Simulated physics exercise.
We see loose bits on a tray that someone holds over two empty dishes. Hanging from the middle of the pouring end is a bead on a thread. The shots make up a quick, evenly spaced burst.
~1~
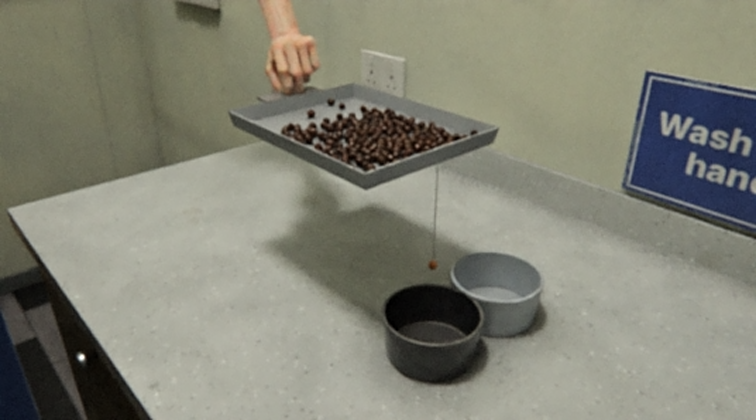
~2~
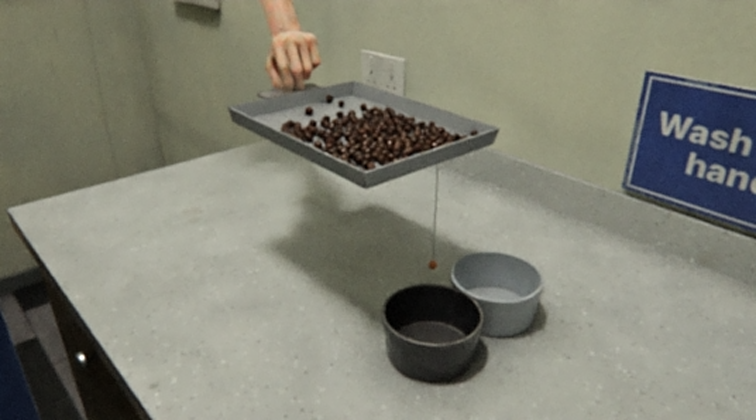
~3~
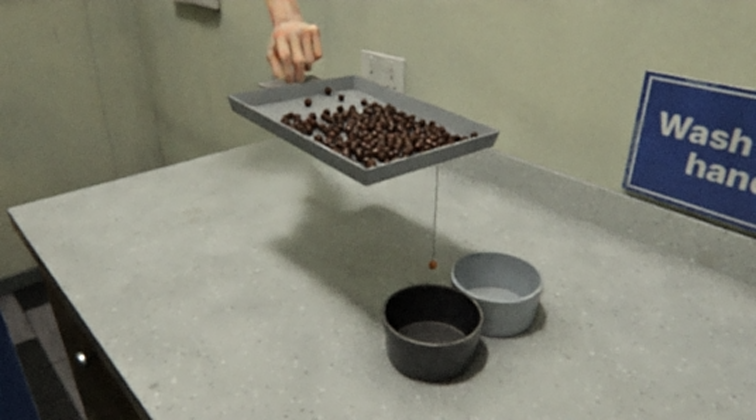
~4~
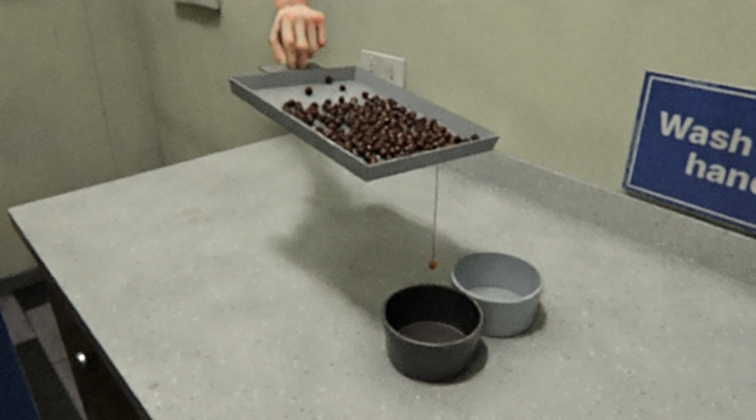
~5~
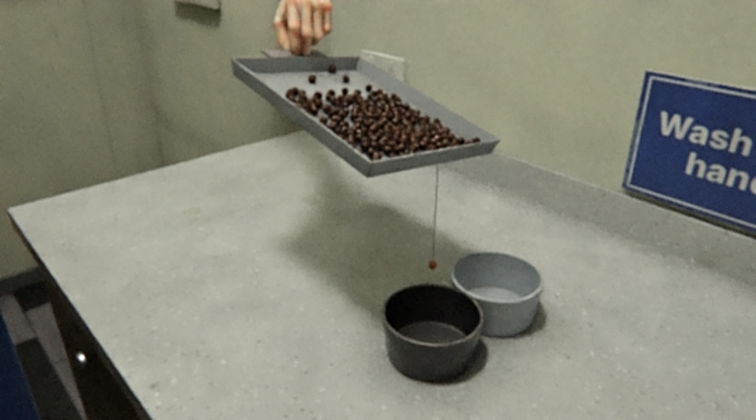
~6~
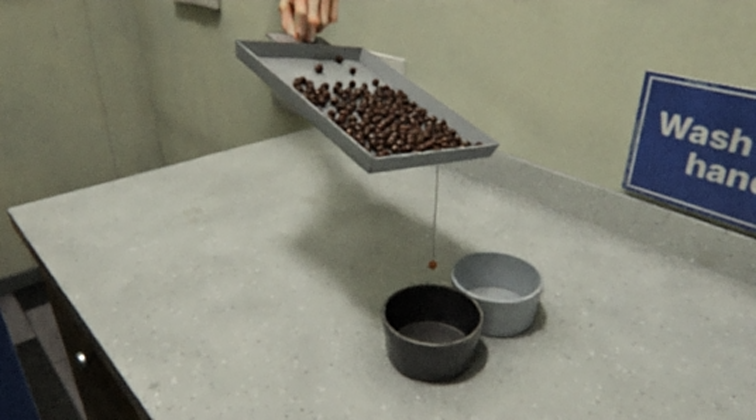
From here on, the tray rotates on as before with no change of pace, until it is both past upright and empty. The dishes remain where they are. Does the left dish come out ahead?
The larger share will most likely go to the dish on the right.
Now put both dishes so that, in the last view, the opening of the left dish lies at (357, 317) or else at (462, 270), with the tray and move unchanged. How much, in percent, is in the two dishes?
Roughly 0% on the first try and 80% on the second.
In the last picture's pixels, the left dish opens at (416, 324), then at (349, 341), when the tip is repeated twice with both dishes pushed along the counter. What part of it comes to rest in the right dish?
Around 10 % followed by around 0 %.
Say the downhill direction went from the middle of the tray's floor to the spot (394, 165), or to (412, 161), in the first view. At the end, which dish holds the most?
Well, the dish on the left side comes out on top first, and then the dish on the left side does.
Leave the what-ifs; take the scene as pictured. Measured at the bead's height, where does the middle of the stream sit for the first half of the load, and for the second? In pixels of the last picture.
For the early half I get (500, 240), and for the late half (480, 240).
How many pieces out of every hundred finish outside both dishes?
I'd put it at about 60 percent.
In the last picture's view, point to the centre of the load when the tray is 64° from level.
About (446, 120).
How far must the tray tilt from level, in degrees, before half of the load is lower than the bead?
Angle: Close to 95°.
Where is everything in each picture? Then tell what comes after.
In the first frame, corners of the pouring end at (365, 171) and (495, 127), level; middle of the load at (375, 139), chocolate balls; left dish at (468, 353); right dish at (532, 310); bead on its thread at (433, 265).
In the second frame, corners of the pouring end at (366, 170) and (495, 128), level; middle of the load at (375, 138).
In the third frame, corners of the pouring end at (367, 168) and (495, 130), tipped barely, lowest at the right corner; middle of the load at (375, 134).
In the fourth frame, corners of the pouring end at (369, 164) and (496, 134), tipped a little, lowest at the right corner; middle of the load at (377, 129).
In the fifth frame, corners of the pouring end at (372, 160) and (496, 138), tipped a little, lowest at the right corner; middle of the load at (381, 125).
In the sixth frame, corners of the pouring end at (375, 156) and (496, 142), tipped clearly, lowest at the right corner; middle of the load at (388, 122), nearly all on the move; left dish at (468, 353); right dish at (532, 310).
Soon, tray tipped steeply; nearly all on the tray; a stray few outside both; a stray few in the air.
A while on, tray tipped past a quarter turn; a small part on the tray; about a third in the right dish; about a third outside both; about a quarter in the air.
Towards the end, tray tipped past a quarter turn; about a third in the right dish; about two thirds outside both.
Finally, tray tipped past a quarter turn; none in the left dish; about a third in the right dish; about two thirds outside both.
